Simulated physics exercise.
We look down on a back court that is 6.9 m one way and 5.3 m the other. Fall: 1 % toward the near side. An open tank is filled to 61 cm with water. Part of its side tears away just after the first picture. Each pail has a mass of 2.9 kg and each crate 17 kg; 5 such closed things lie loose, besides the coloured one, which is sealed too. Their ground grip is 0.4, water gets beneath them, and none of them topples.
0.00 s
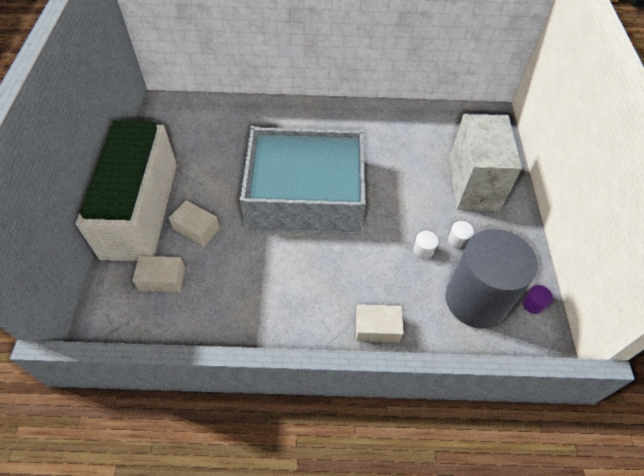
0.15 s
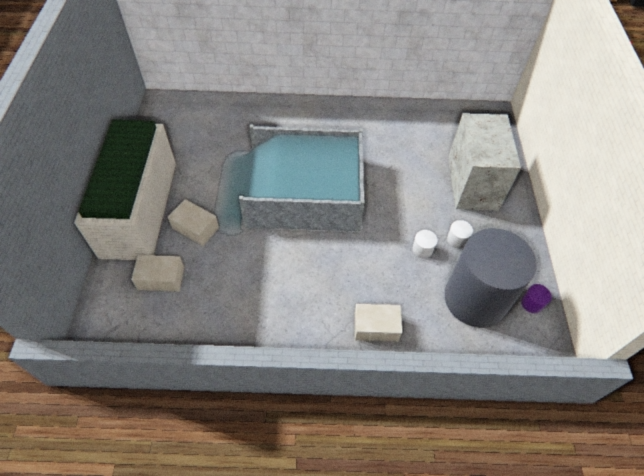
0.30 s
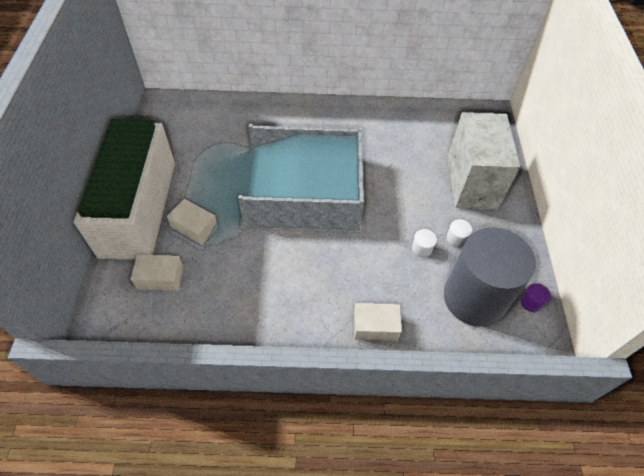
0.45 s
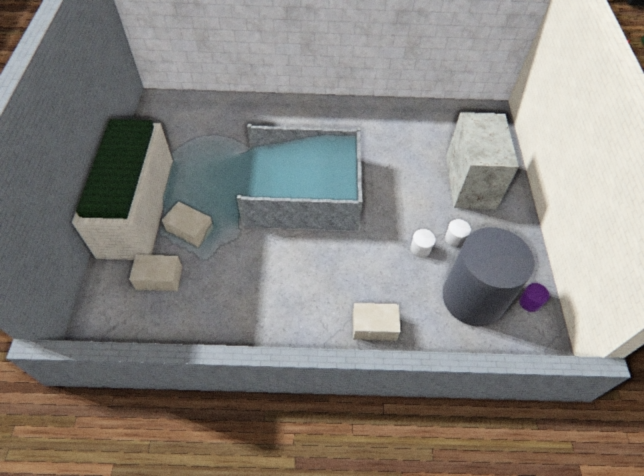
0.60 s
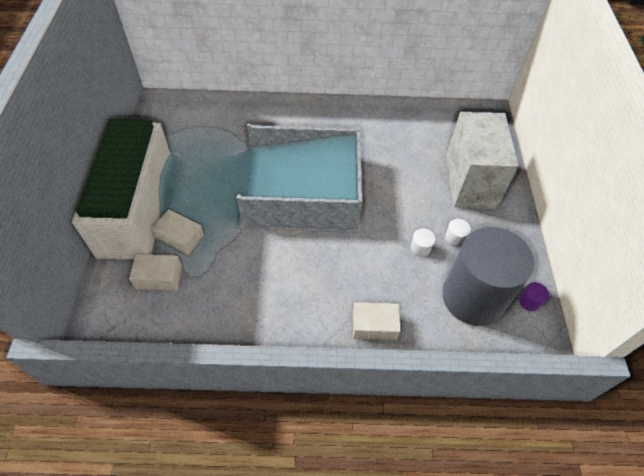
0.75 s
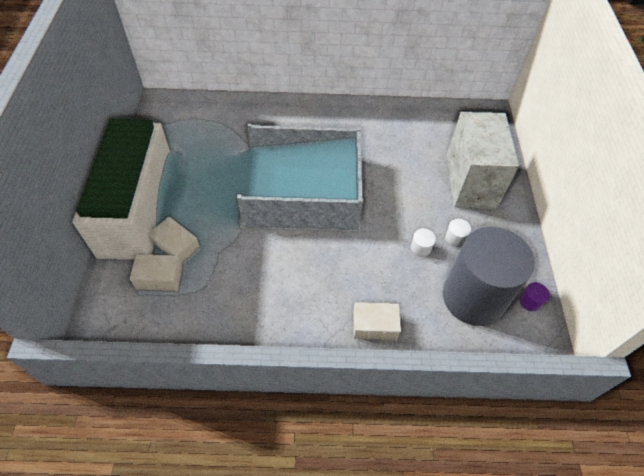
In a walled grey court seen from above, an open tank of water stands among pale blocks, small white cylinders, a dark grey drum and a purple pail. The tank's left side opens and water spreads across the floor toward the green-topped block, shifting one small box against another, while the pail stays put.
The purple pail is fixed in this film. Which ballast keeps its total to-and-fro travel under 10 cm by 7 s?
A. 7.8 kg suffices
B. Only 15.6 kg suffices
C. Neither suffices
The answer is A.
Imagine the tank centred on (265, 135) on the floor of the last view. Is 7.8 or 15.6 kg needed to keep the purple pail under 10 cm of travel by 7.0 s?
In that case the lighter mass suffices.
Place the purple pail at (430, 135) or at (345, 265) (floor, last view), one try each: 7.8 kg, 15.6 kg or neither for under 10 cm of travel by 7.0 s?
In that order: The lighter suffices; the lighter suffices.
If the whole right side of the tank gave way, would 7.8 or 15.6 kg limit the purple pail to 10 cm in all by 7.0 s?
So no choice works.
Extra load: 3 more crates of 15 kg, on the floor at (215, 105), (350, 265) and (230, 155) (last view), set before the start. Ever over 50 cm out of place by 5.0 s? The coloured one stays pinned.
In that order: Farther, then not as far, then farther.
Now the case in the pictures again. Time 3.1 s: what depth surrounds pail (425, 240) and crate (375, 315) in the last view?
About 0 and 2 cm.
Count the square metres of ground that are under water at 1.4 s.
Close to 9.5 m2, I'd say.
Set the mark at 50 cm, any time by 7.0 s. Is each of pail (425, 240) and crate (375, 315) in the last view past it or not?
The first is within the limit, the second over the limit.
After 1.4 s the purple pail would be 0 cm from its start with 7.8 kg and 0 cm from its start with 15.6 kg; 0 cm of water round it then.
After 3.1 s the purple pail would be 0 cm from its start with 7.8 kg and 0 cm from its start with 15.6 kg; 0 cm of water round it then.
After 4.9 s the purple pail would be 0 cm from its start with 7.8 kg and 0 cm from its start with 15.6 kg; 1 cm of water round it then.
After 7.0 s the purple pail would be 0 cm from its start with 7.8 kg and 0 cm from its start with 15.6 kg; 5 cm of water round it then.
